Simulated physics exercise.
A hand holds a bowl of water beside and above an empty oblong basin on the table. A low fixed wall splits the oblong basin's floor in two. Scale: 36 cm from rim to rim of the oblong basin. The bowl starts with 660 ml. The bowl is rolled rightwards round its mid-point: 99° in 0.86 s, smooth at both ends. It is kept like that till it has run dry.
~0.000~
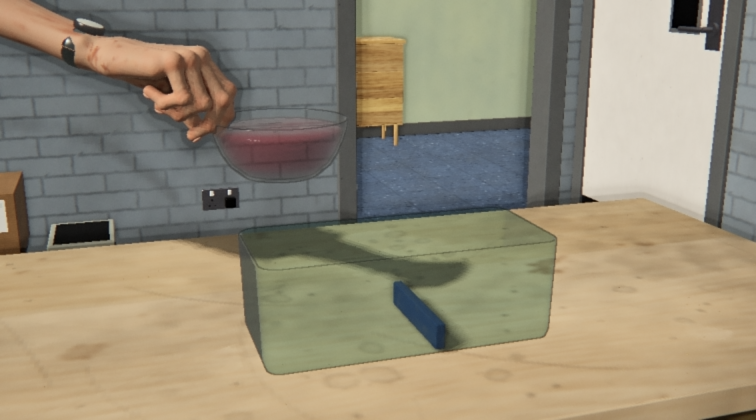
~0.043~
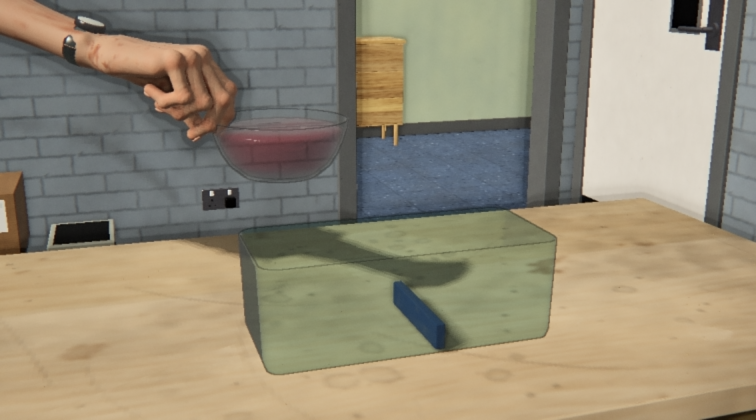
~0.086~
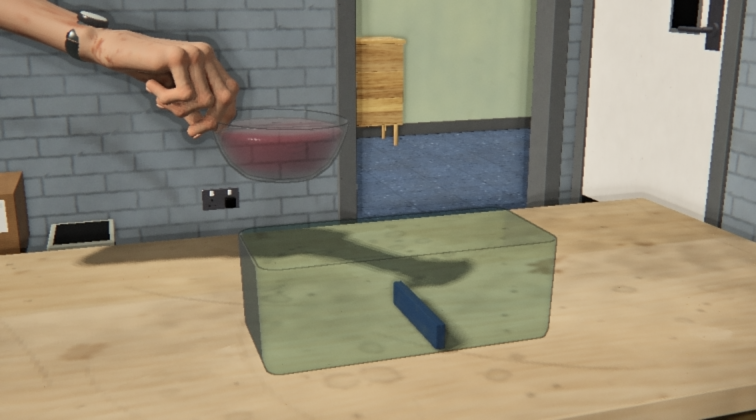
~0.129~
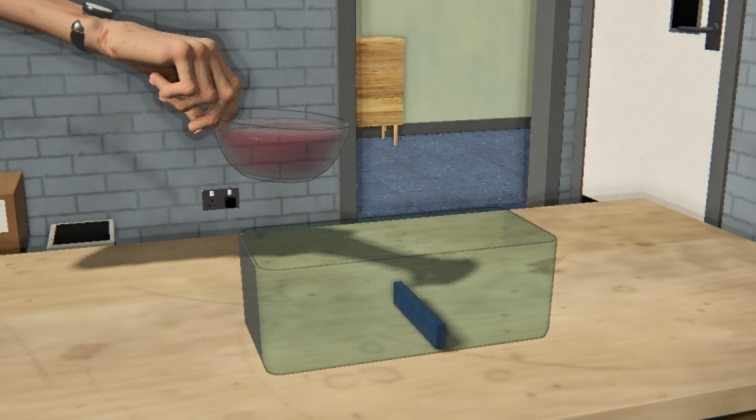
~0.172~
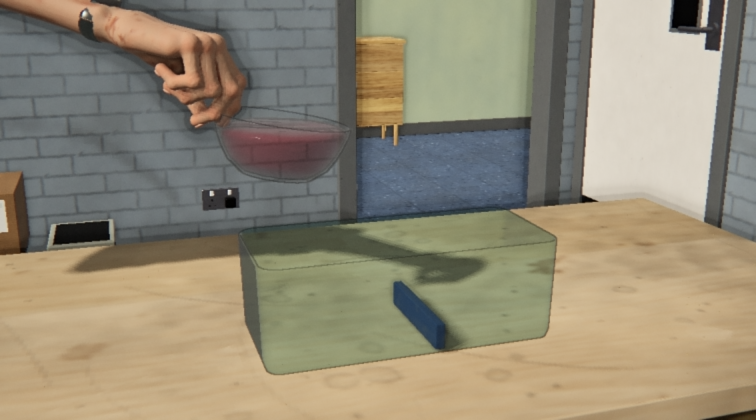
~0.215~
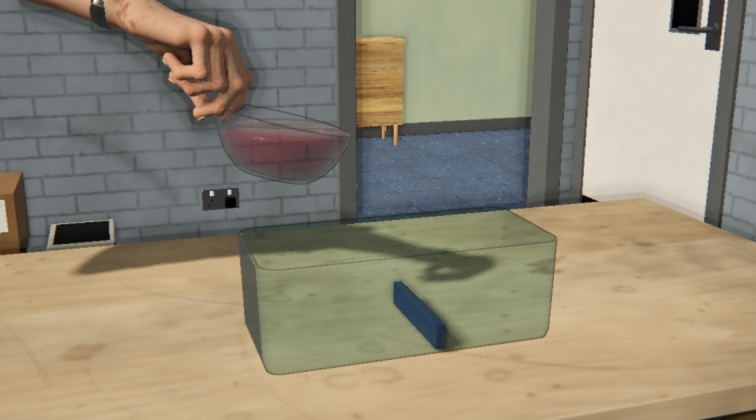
A hand held a clear bowl of reddish liquid above a greenish see-through basin on a wooden table, then slowly tilted the bowl slightly to the right while the basin stayed still.
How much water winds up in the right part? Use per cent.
About 15 per cent.
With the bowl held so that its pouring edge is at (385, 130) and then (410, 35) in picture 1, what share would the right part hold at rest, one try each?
In turn about 60 and 80 per cent.
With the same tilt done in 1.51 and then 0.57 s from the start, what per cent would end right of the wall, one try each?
First 20, then 15 per cent.
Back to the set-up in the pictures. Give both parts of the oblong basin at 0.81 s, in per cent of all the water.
Left about 84, right about 12.
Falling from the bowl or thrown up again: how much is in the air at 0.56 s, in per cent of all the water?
About 38 per cent.
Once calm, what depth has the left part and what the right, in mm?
Some 18 mm on the left and 4 mm on the right.
By 0.56 s the tilt is 72° and 30 per cent is still to pour, 29 is left of the wall and 2 right of it.
By 0.81 s the tilt is 98° and 1 per cent is still to pour, 85 is left of the wall and 11 right of it.
By 1.07 s the tilt is 99° and 0 per cent is still to pour, 85 is left of the wall and 14 right of it.
By 1.36 s the tilt is 99° and 0 per cent is still to pour, 84 is left of the wall and 15 right of it.
At rest 84 per cent lies left of the wall, 15 right of it and 1 outside.
